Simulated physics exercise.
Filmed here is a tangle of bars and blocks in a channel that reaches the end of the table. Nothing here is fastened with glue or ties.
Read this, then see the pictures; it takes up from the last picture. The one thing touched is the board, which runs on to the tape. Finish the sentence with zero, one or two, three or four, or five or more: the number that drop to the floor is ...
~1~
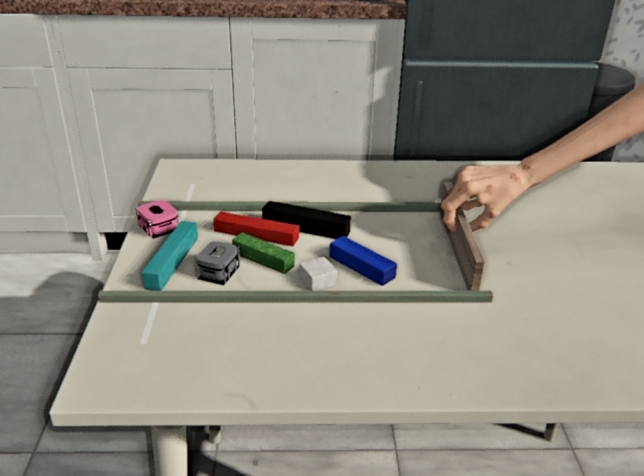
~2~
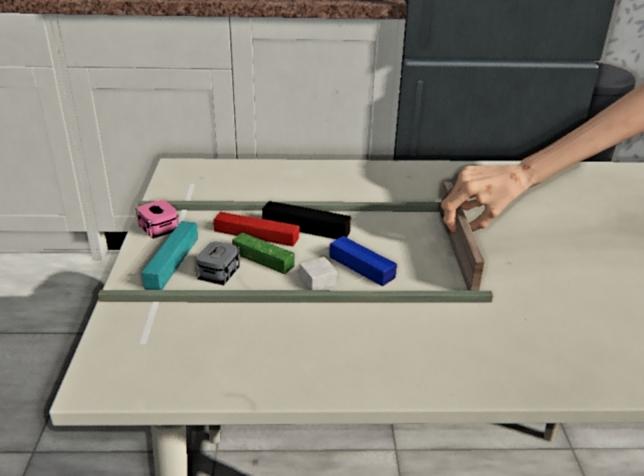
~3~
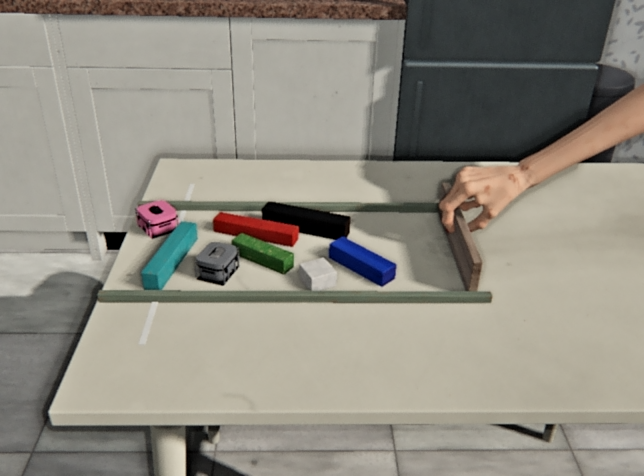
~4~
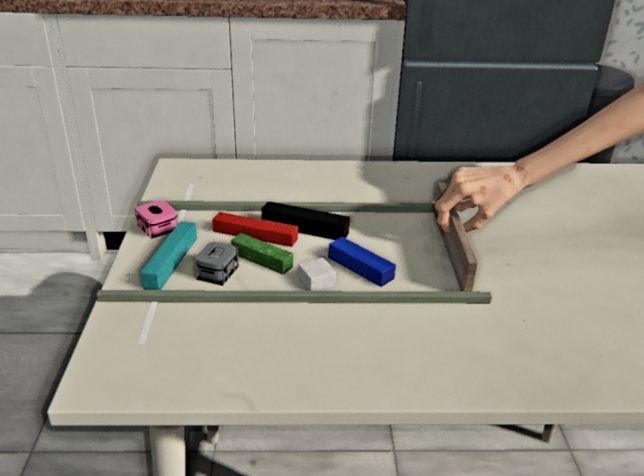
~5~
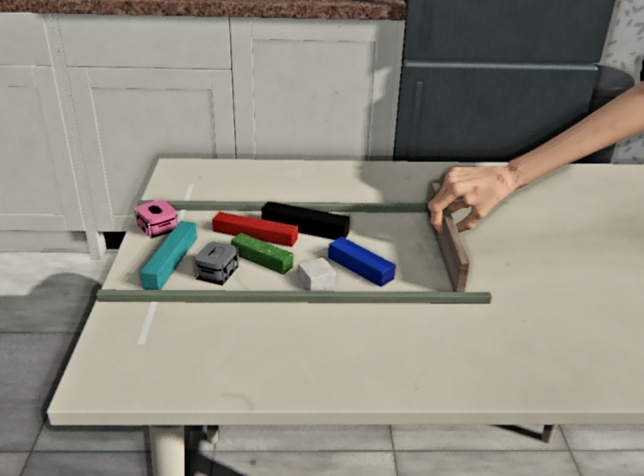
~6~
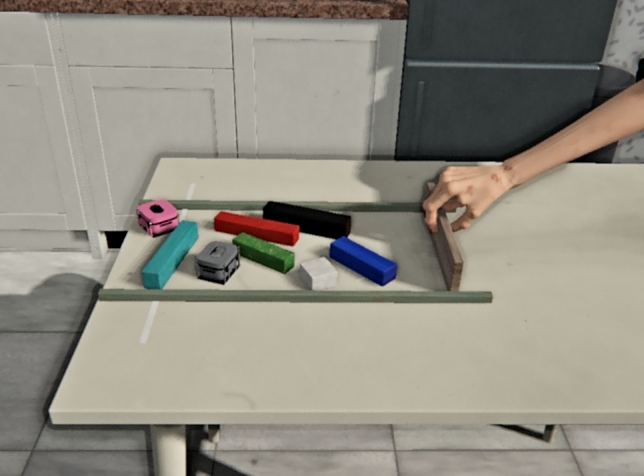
The number that drop to the floor is three or four.
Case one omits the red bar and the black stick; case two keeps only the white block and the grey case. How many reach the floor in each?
The first count is 2 and the second is 1.
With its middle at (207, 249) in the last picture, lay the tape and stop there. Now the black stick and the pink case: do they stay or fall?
Black stick: Is still there, pink case: Is gone.
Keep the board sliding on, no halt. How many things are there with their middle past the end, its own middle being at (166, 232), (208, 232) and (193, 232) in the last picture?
4, 1, 2.
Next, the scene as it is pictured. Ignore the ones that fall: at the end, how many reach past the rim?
As for overhanging, the count is 3.
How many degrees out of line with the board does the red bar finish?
Roughly 50° out of line.
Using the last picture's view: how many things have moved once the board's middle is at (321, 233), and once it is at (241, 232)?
4 by the first point, 8 by the second.
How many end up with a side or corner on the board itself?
Tally at the end: 2.
Soon after, none off yet; pink case at rest near (158, 218); turquoise bar at rest near (172, 253); grey case at rest near (218, 262).
After that, none off yet; pink case displaced a little near (148, 220); turquoise bar moving near (167, 253); grey case displaced about its own width near (187, 263).
In the end, the number that fall off is three or four; gone, grey case, turquoise bar and pink case.
